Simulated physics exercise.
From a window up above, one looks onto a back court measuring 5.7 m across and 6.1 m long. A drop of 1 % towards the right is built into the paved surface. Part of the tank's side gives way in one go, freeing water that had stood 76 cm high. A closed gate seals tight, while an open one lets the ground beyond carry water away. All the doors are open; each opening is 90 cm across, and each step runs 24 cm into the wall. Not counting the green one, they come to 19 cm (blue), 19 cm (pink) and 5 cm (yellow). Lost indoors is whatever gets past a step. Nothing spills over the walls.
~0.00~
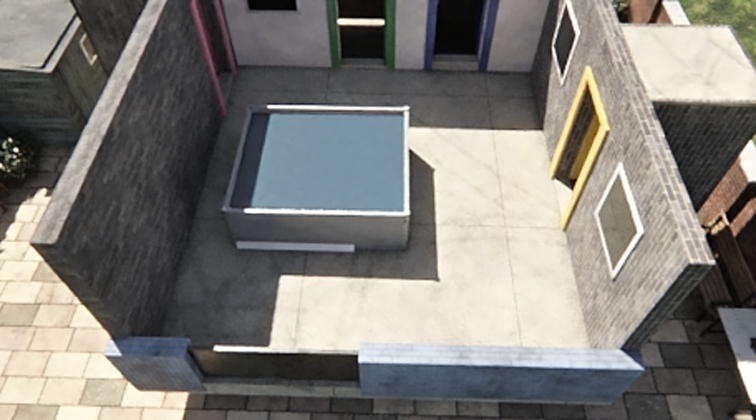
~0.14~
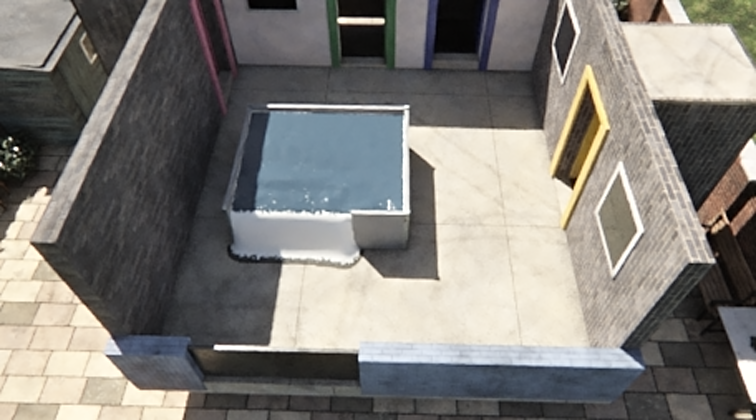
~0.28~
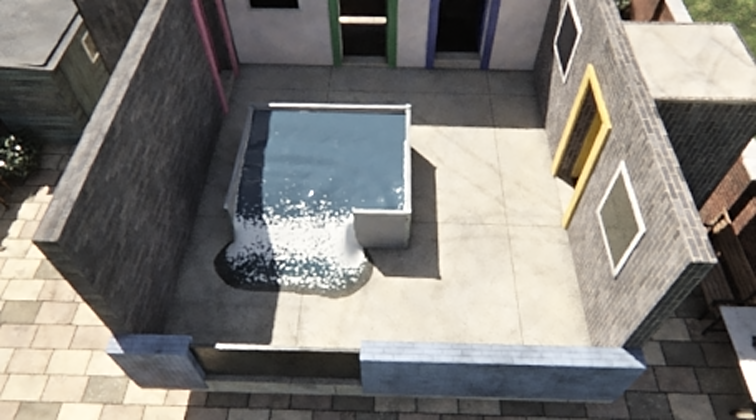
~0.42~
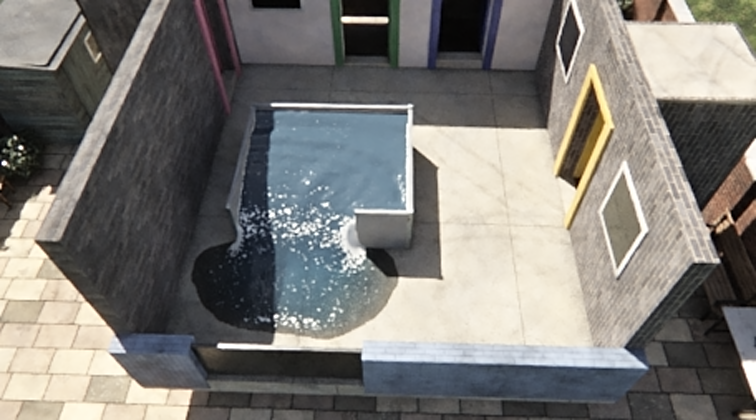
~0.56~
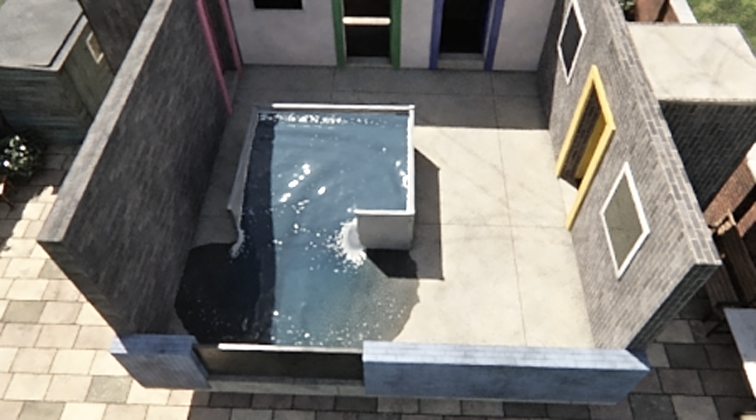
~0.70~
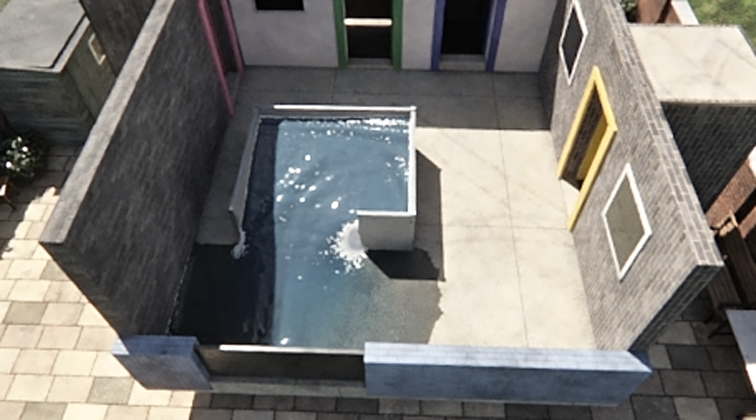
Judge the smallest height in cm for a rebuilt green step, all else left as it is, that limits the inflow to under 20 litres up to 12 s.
Roughly 11.5 cm at the least.
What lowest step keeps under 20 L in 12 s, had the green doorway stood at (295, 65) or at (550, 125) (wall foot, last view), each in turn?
Minimums: Roughly 18 cm and 16 cm.
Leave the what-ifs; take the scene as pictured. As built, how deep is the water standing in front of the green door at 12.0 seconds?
About 13.5 centimetres.
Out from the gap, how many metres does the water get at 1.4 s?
It gets close to 3.8 metres out.
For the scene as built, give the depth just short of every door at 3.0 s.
Depths in cm - green: 0, blue: 0, pink: 2, yellow: 8.
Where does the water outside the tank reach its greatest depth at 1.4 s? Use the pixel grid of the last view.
At about pixel (161, 362).
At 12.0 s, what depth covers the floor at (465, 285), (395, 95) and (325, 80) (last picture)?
That's 7, 11 and 13 cm, in the order given.
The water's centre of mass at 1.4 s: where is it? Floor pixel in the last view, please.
The water is centred near (315, 246).
After 1.4 s water covers 25 % of the floor, deepest (68 cm) near (161, 362); it has not reached the green door.
After 3.0 s water covers 55 % of the floor, deepest (37 cm) near (161, 362); it has not reached the green door.
After 12.0 s water covers 100 % of the floor, deepest (16 cm) near (224, 143); 13 cm at the green door, 115 litres in over its 5 cm step.
At the green door as built, the water arrived by 4.1 s and peaked near 15 cm at 9.0 s.
With a step of 9.5 cm, 39 litres would have come in within the 12 s; with 13 cm, 9 litres. So under 20 litres takes about 11.5 cm.
